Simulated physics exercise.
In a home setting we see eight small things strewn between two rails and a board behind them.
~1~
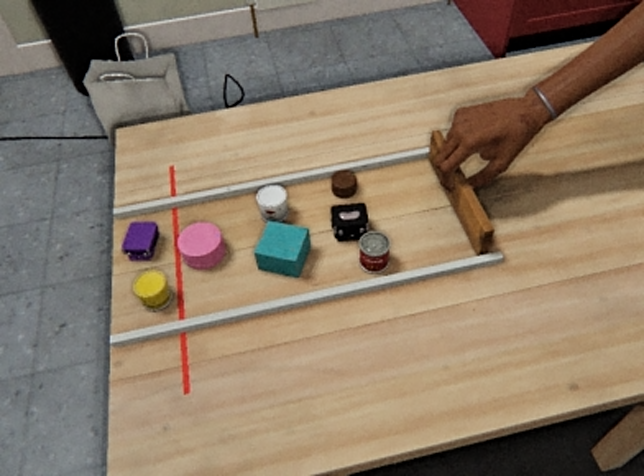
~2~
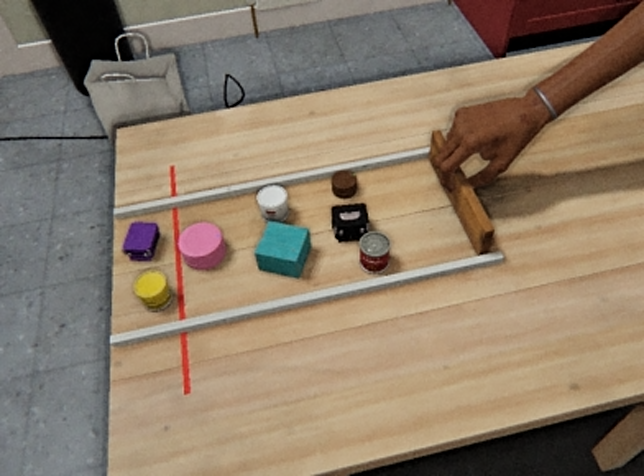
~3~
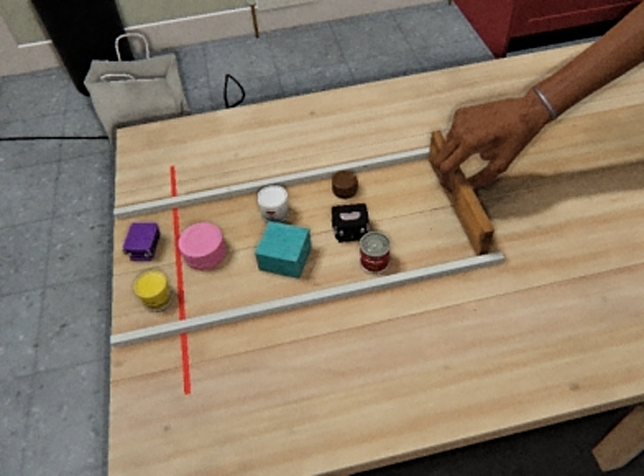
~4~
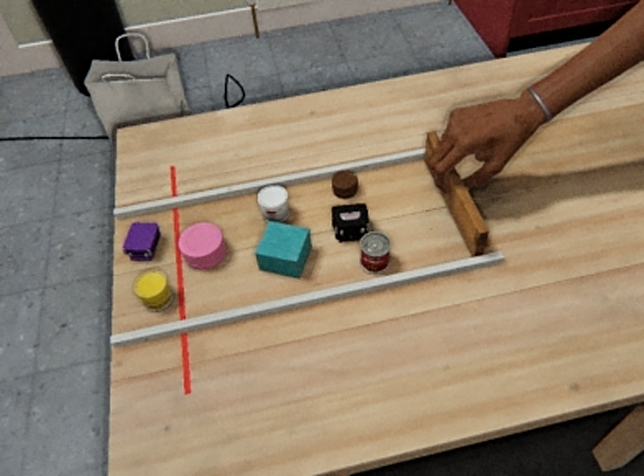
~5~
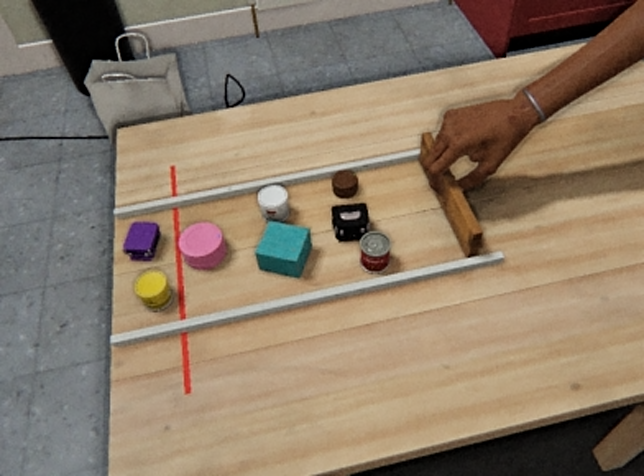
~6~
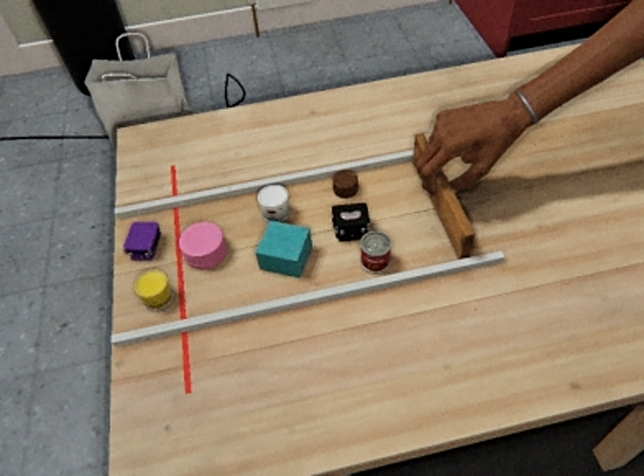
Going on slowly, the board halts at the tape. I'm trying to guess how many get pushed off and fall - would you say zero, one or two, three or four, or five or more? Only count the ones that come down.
A lone one or pair goes over.
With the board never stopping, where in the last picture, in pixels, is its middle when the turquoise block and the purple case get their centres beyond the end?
With the turquoise block it sits around (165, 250), with the purple case around (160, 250).
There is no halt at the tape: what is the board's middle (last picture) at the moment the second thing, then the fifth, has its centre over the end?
At roughly (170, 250), then roughly (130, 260).
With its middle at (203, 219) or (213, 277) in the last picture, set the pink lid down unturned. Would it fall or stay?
Taking the places in order, it sits tight; it ends up off.
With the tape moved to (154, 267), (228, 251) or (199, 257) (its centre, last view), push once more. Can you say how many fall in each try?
The counts: 4, 0 and 1.
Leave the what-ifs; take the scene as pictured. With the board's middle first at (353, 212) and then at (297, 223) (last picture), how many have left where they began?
Counting first: 3, next 5.
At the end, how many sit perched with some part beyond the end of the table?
I count 3 overhanging.
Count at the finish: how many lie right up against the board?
It adds up to 4.
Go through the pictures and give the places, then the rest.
Purple case (143, 242); yellow pot (154, 291); pink lid (202, 246); board (458, 191); tape (178, 262), in the first picture.
Yellow pot (154, 292); black case (350, 222), in the second picture.
Pink lid (203, 246); red tin (375, 253), in the third picture.
Purple case (143, 242); white tin (274, 205), in the fourth picture.
Yellow pot (155, 291); board (447, 193), in the fifth picture.
Purple case (144, 241); yellow pot (155, 291); pink lid (204, 246); board (441, 194); tape (179, 261), in the sixth picture.
Soon after, none off yet; purple case at rest near (144, 241); yellow pot at rest near (155, 291); pink lid at rest near (204, 246).
Then, none off yet; purple case moving near (136, 241); yellow pot moved about its own width near (125, 299); pink lid moved about its own width near (159, 255).
At rest, the number that fall off is one or two; fallen, yellow pot.
